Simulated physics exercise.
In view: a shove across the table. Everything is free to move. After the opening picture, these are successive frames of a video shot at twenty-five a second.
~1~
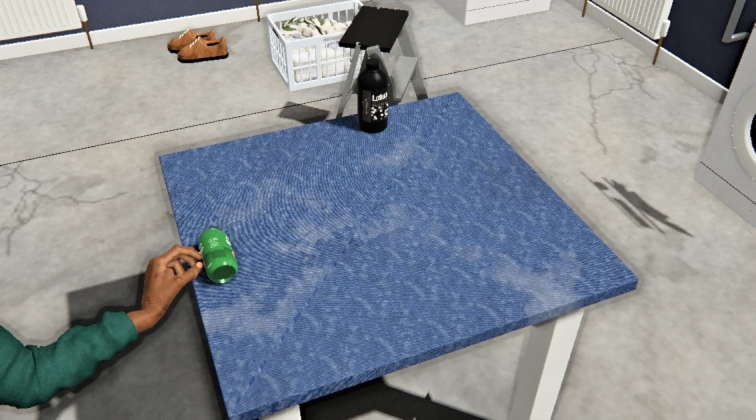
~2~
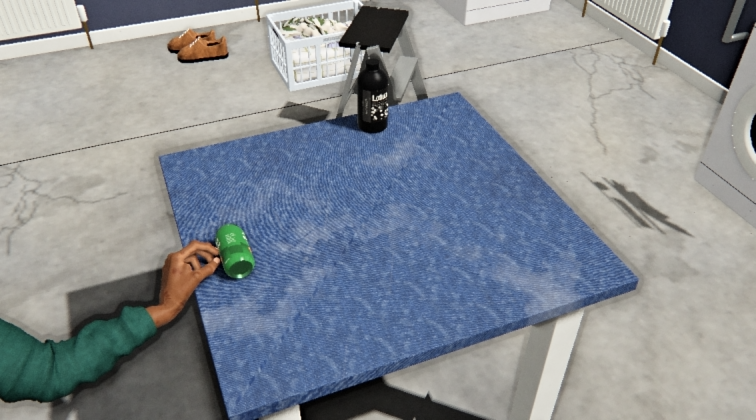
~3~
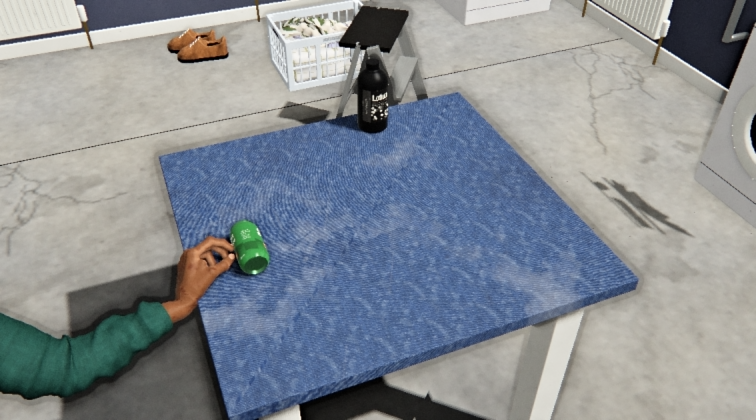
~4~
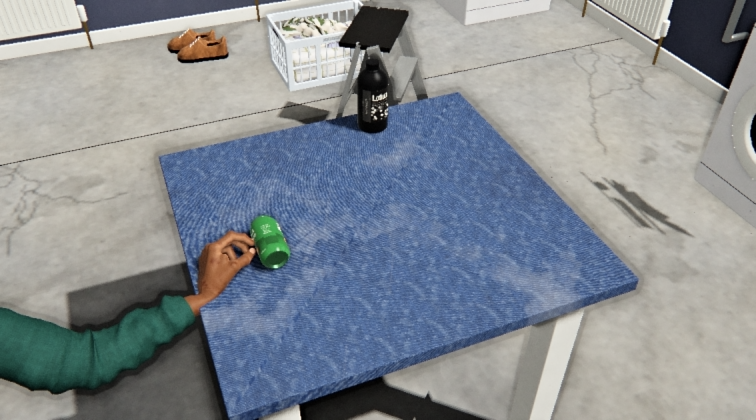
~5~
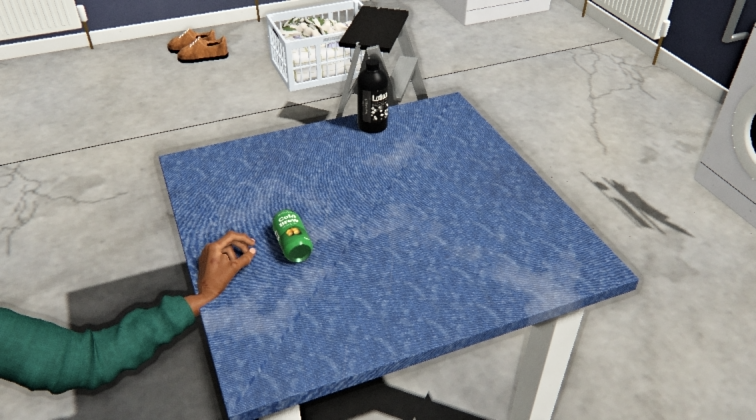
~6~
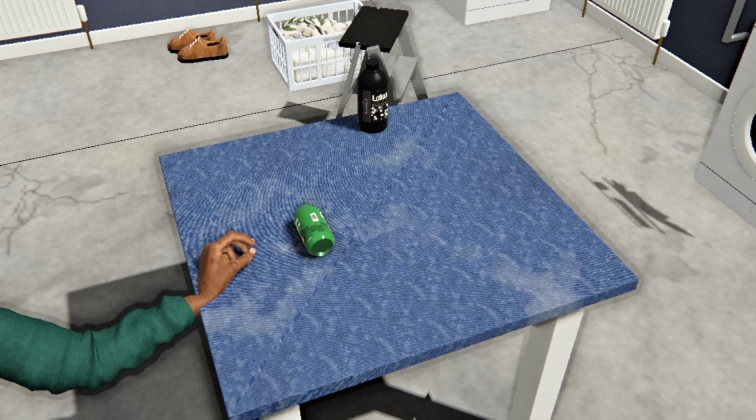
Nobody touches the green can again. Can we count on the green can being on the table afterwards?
The green can falls off the table.
Then, 0.20 s later than the last frame, green can moved well along near (410, 205).
Then, 0.60 s later than the last frame, green can now off the table.
Then, 0.90 s later than the last frame, things are still on the move.
When it is over, off the table, green can.
